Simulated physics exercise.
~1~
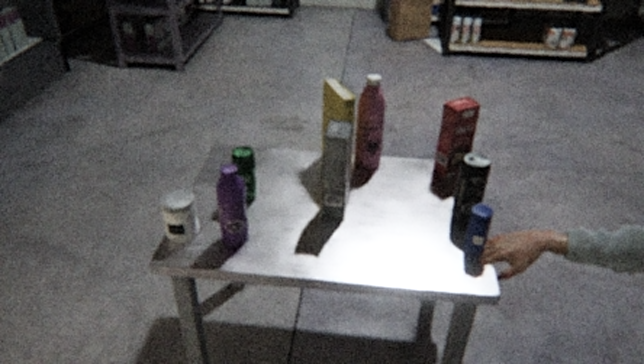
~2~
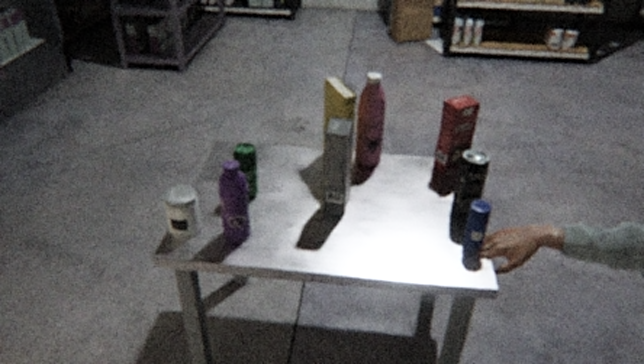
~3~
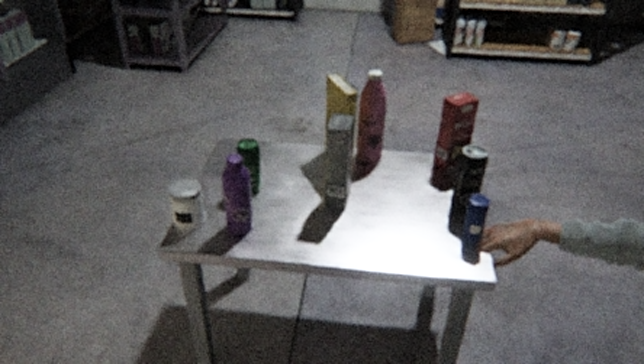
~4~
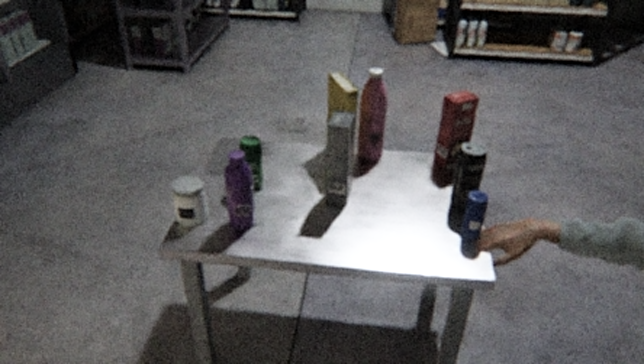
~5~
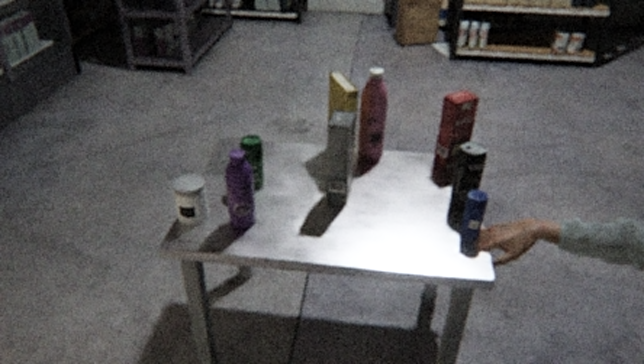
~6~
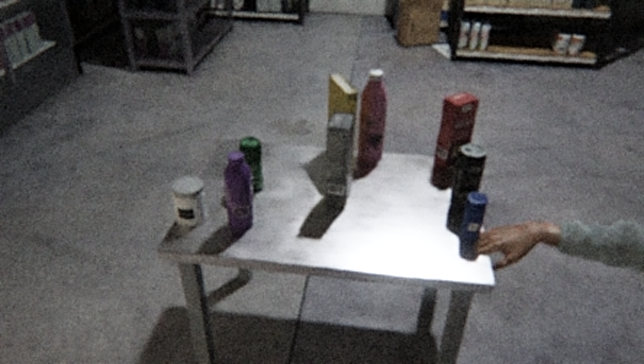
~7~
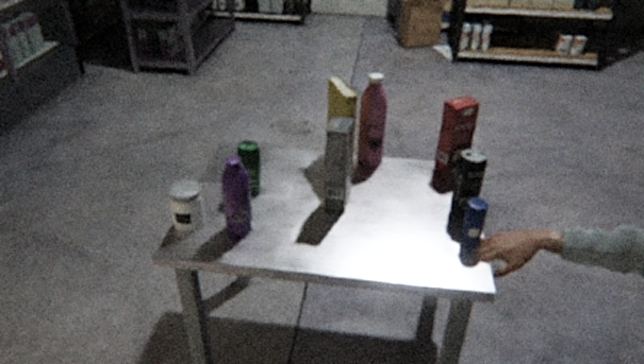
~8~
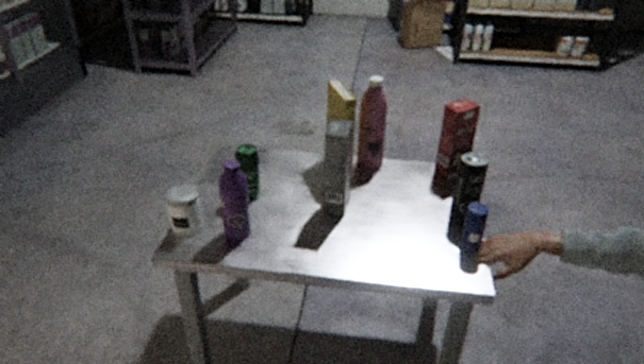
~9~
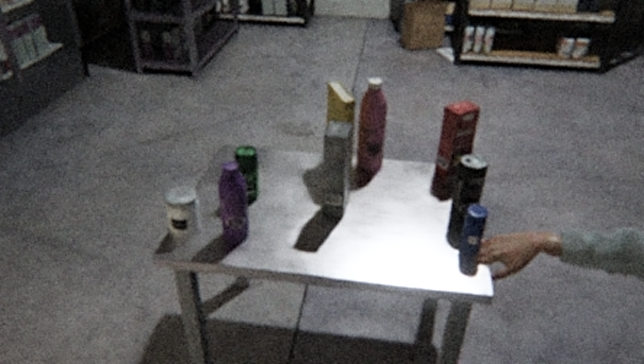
A hand rests by the blue shaker on a light table while every item stays upright.
